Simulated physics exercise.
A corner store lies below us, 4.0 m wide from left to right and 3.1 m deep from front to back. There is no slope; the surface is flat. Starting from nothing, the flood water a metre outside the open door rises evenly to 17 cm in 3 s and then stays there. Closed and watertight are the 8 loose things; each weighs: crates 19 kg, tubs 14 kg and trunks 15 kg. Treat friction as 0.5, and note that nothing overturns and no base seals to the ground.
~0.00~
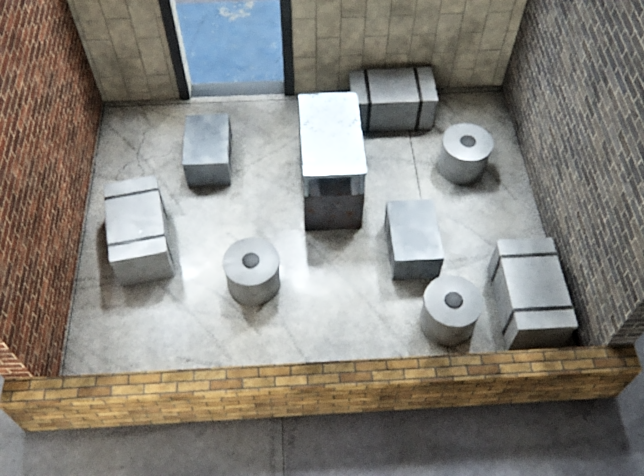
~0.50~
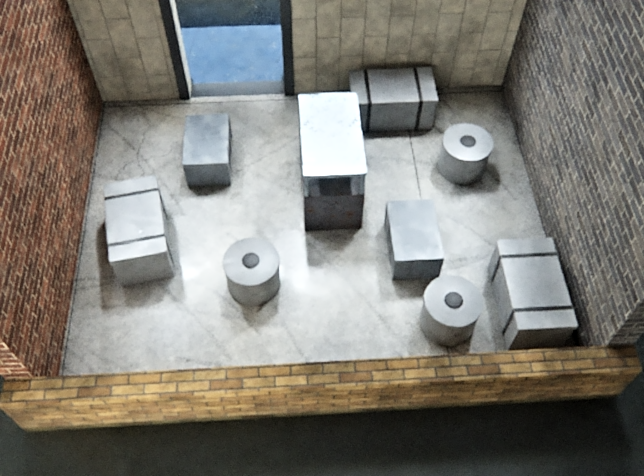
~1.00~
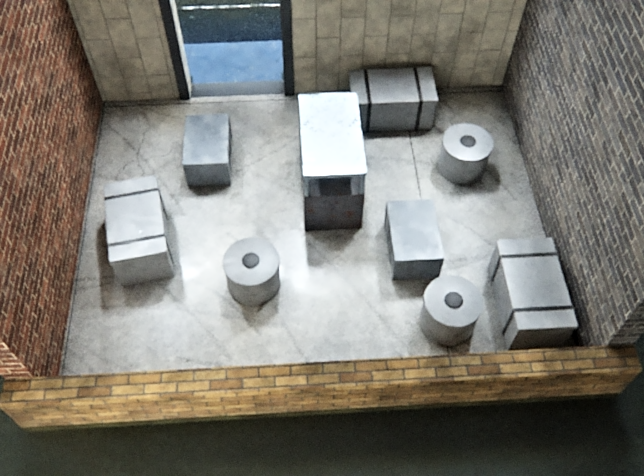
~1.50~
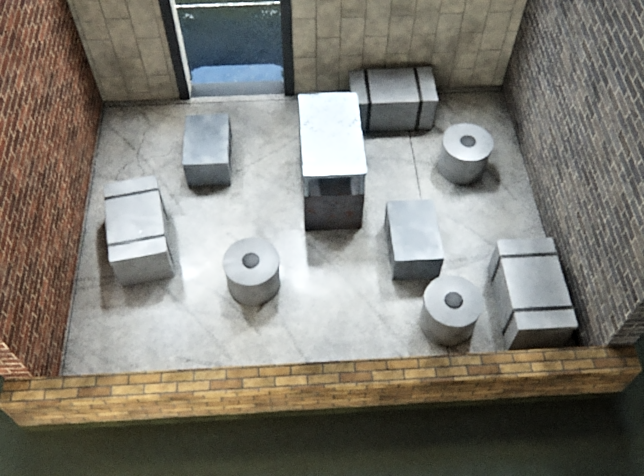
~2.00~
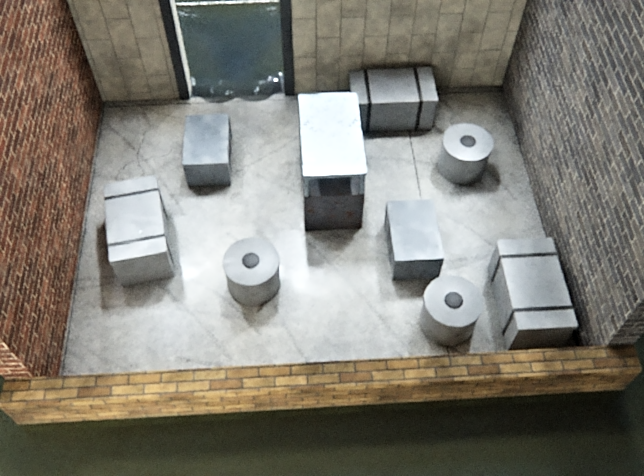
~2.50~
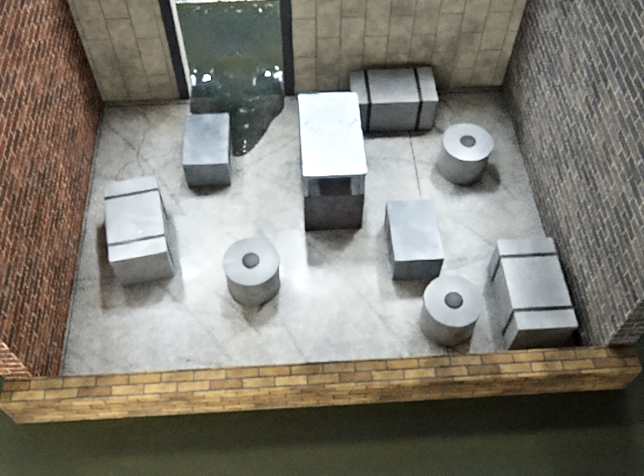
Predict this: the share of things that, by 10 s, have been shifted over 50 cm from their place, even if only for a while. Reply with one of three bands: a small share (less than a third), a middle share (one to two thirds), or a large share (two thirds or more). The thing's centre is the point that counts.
A small share, less than a third.
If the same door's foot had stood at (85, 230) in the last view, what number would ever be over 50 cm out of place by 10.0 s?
That gives 3 of them.
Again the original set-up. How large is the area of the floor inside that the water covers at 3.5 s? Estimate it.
My estimate is roughly 2.5 m2.
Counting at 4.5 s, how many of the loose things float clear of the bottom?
The number is 0.
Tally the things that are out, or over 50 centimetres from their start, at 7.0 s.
At that moment it comes to 0.
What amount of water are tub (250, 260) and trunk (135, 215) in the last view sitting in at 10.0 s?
First roughly 9 cm, second roughly 9 cm.
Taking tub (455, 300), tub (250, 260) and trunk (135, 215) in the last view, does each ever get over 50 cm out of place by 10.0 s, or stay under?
Within, within, beyond.
After 3.5 s 0 of 8 are over 50 cm from their spots; 0 afloat.
After 4.5 s 0 of 8 are over 50 cm from their spots; 0 afloat.
After 7.0 s 0 of 8 are over 50 cm from their spots; 1 afloat.
After 10.0 s 2 of 8 are over 50 cm from their spots, and 2 have been at some point; 4 afloat.
